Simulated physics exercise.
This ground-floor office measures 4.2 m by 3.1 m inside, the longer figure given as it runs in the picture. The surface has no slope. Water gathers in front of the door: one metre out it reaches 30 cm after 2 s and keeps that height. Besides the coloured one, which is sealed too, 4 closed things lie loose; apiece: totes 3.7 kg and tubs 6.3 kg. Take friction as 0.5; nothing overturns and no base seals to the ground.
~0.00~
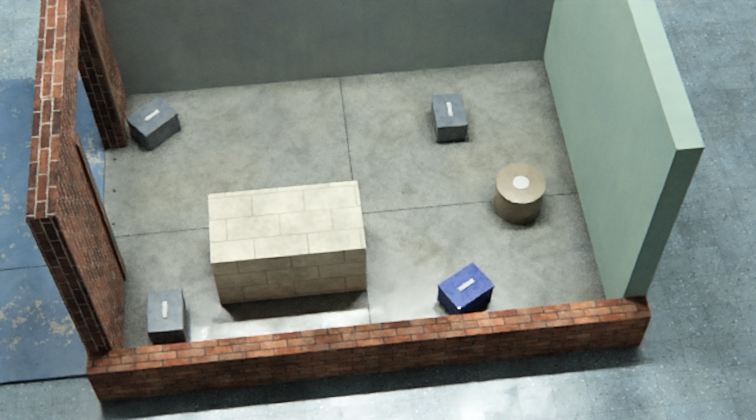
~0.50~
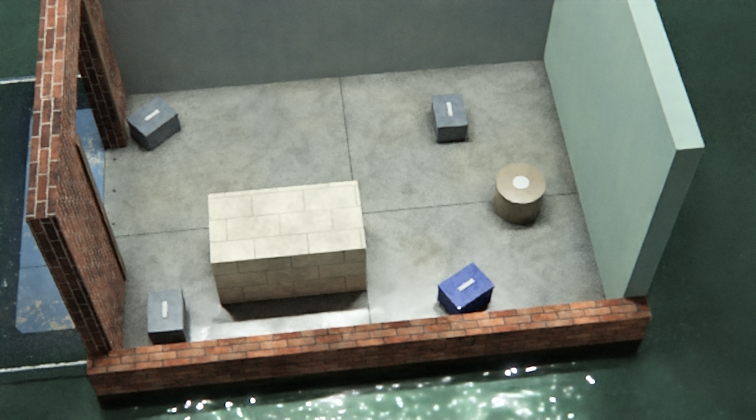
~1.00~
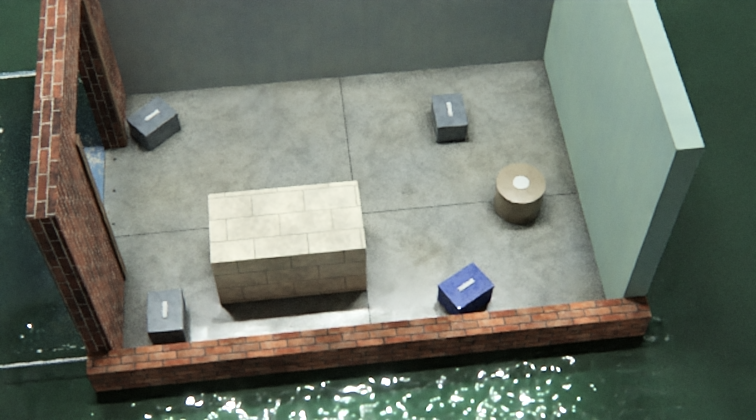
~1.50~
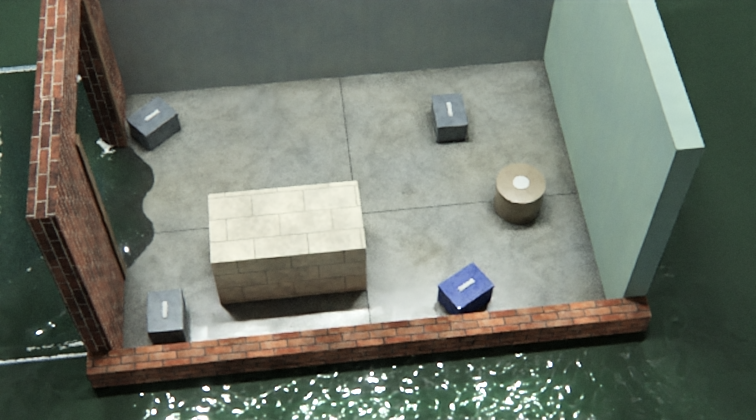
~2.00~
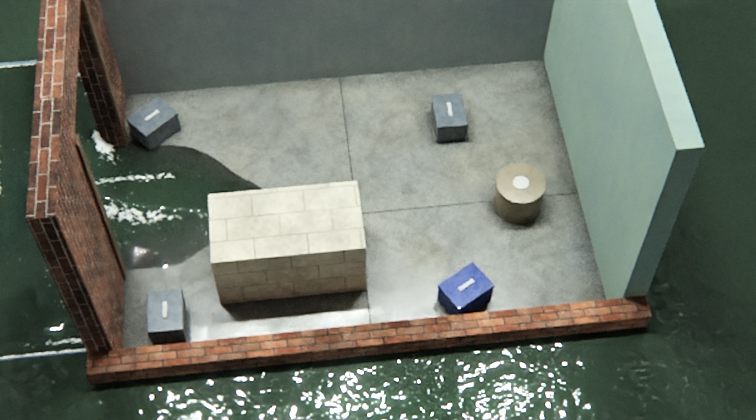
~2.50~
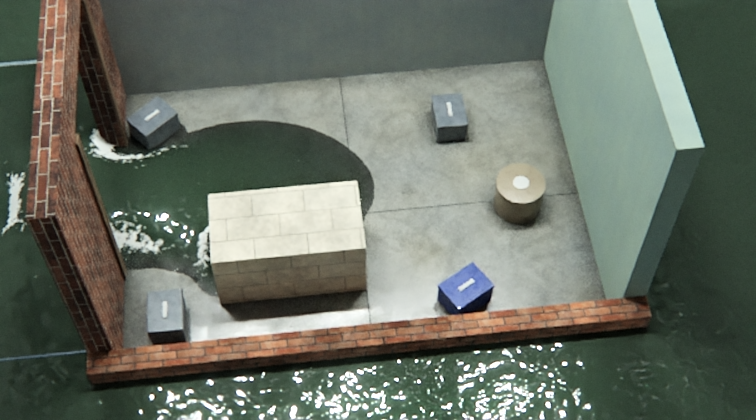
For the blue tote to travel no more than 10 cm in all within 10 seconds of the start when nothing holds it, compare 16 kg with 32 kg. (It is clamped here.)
I expect that neither weight holds it.
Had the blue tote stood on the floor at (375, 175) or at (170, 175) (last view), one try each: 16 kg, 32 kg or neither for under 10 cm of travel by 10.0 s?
In turn: Neither holds; neither holds.
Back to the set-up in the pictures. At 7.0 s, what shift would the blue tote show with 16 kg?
Roughly 50 cm.
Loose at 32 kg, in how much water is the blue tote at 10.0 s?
Roughly 23 cm.
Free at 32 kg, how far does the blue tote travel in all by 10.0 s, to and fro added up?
Some 100 cm in all.
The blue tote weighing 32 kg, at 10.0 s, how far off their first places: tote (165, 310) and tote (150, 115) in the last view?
In that order: 80 cm, 10 cm.
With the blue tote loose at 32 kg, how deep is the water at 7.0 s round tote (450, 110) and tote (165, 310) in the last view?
About 21 and 12 cm.
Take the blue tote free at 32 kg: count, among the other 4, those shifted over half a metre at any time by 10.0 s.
3 of them.
After 3.5 s the blue tote would be 0 cm from its start with 16 kg and 0 cm from its start with 32 kg; 0 cm of water round it then.
After 4.5 s the blue tote would be 0 cm from its start with 16 kg and 0 cm from its start with 32 kg; 0 cm of water round it then.
After 7.0 s the blue tote would be 53 cm from its start with 16 kg and 9 cm from its start with 32 kg; 13 cm of water round it then.
After 10.0 s the blue tote would be 68 cm from its start with 16 kg and 82 cm from its start with 32 kg; 23 cm of water round it then.
